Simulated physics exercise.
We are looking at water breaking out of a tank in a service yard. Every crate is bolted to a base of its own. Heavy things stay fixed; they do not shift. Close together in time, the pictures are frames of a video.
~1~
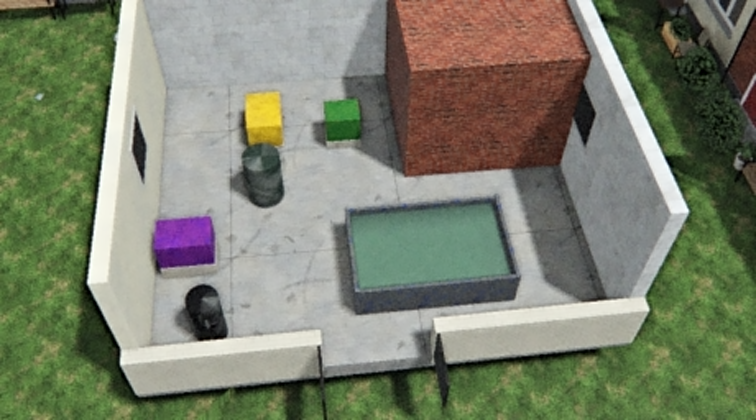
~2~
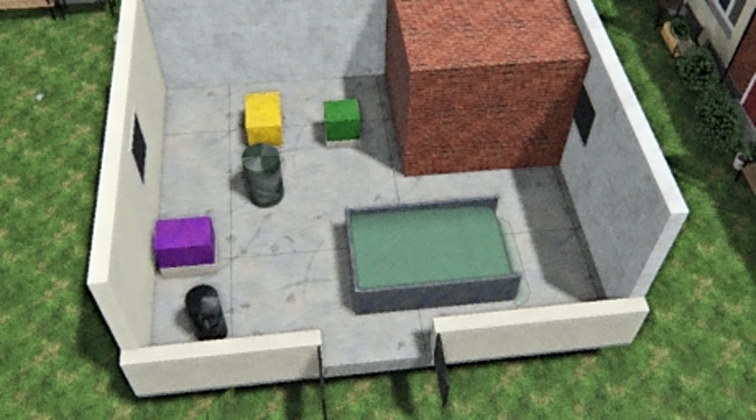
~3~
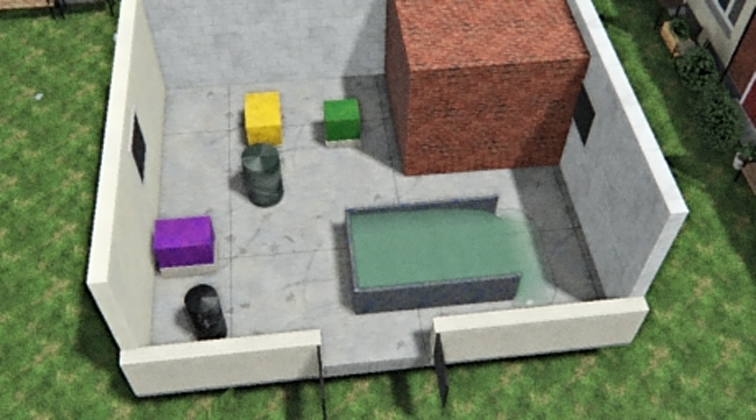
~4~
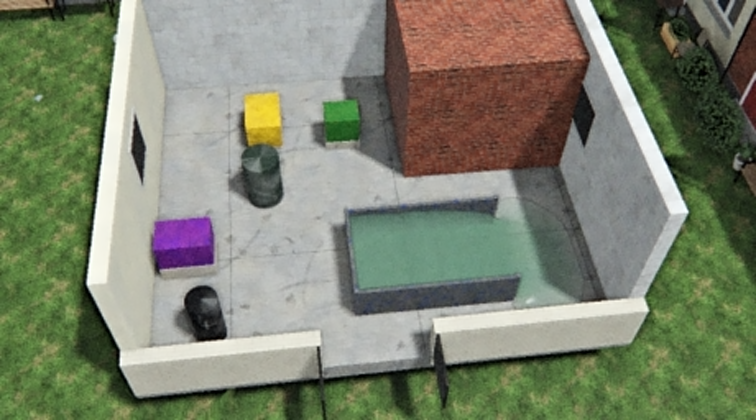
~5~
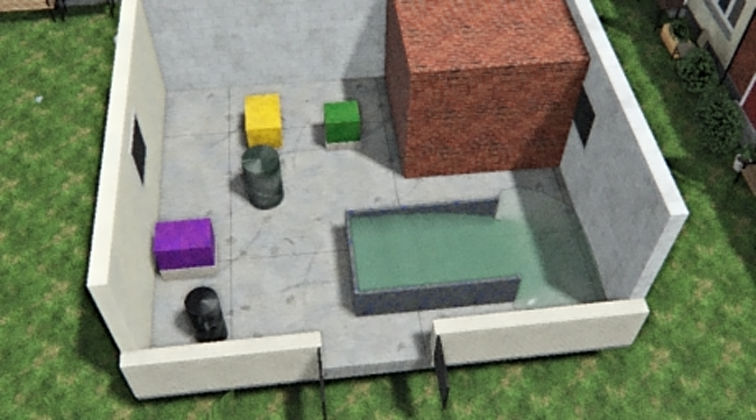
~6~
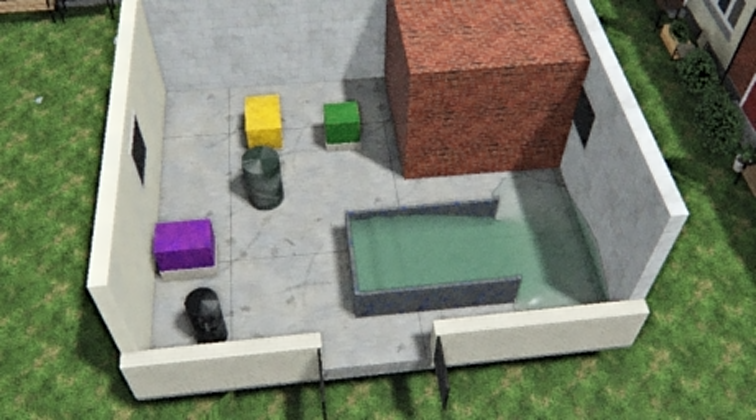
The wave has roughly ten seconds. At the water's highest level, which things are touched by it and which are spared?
One by one: The yellow crate doesn't remain clear of the water all along. The purple crate remains clear of the water all along. The green crate remains clear of the water all along.
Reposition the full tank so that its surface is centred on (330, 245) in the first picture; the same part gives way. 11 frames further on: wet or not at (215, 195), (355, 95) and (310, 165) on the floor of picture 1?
As listed: No water, not flooded, not flooded.
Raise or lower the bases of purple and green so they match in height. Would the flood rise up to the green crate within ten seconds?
Looks like the green comes through fine.
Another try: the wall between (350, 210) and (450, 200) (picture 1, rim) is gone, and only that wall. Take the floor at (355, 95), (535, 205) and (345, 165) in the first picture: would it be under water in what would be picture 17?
In sequence: Inundated, inundated, inundated.
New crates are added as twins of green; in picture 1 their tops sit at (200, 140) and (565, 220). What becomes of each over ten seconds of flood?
In the listed order, the first crate remains untouched while the second gets reached.
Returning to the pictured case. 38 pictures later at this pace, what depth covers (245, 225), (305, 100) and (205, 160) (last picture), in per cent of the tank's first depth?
At the three places, in the order asked: Around 8, 0 and 2 per cent.
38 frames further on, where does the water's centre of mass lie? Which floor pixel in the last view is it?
Centre point: Around (414, 248).
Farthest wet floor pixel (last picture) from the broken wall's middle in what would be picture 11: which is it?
I'd say near (559, 167).
A moment on, water covers 15 % of the floor; the yellow crate not reached, the purple crate not reached, the green crate not reached.
Next, water covers 20 % of the floor; the yellow crate not reached, the purple crate not reached, the green crate not reached.
Then, water covers 45 % of the floor; the yellow crate not reached, the purple crate not reached, the green crate not reached.
Later, water covers 75 % of the floor; the yellow crate water round its plinth, the purple crate water round its plinth, the green crate water round its plinth.
In the end, water covers 95 % of the floor; the yellow crate was topped, the purple crate stayed above the water, the green crate stayed above the water.
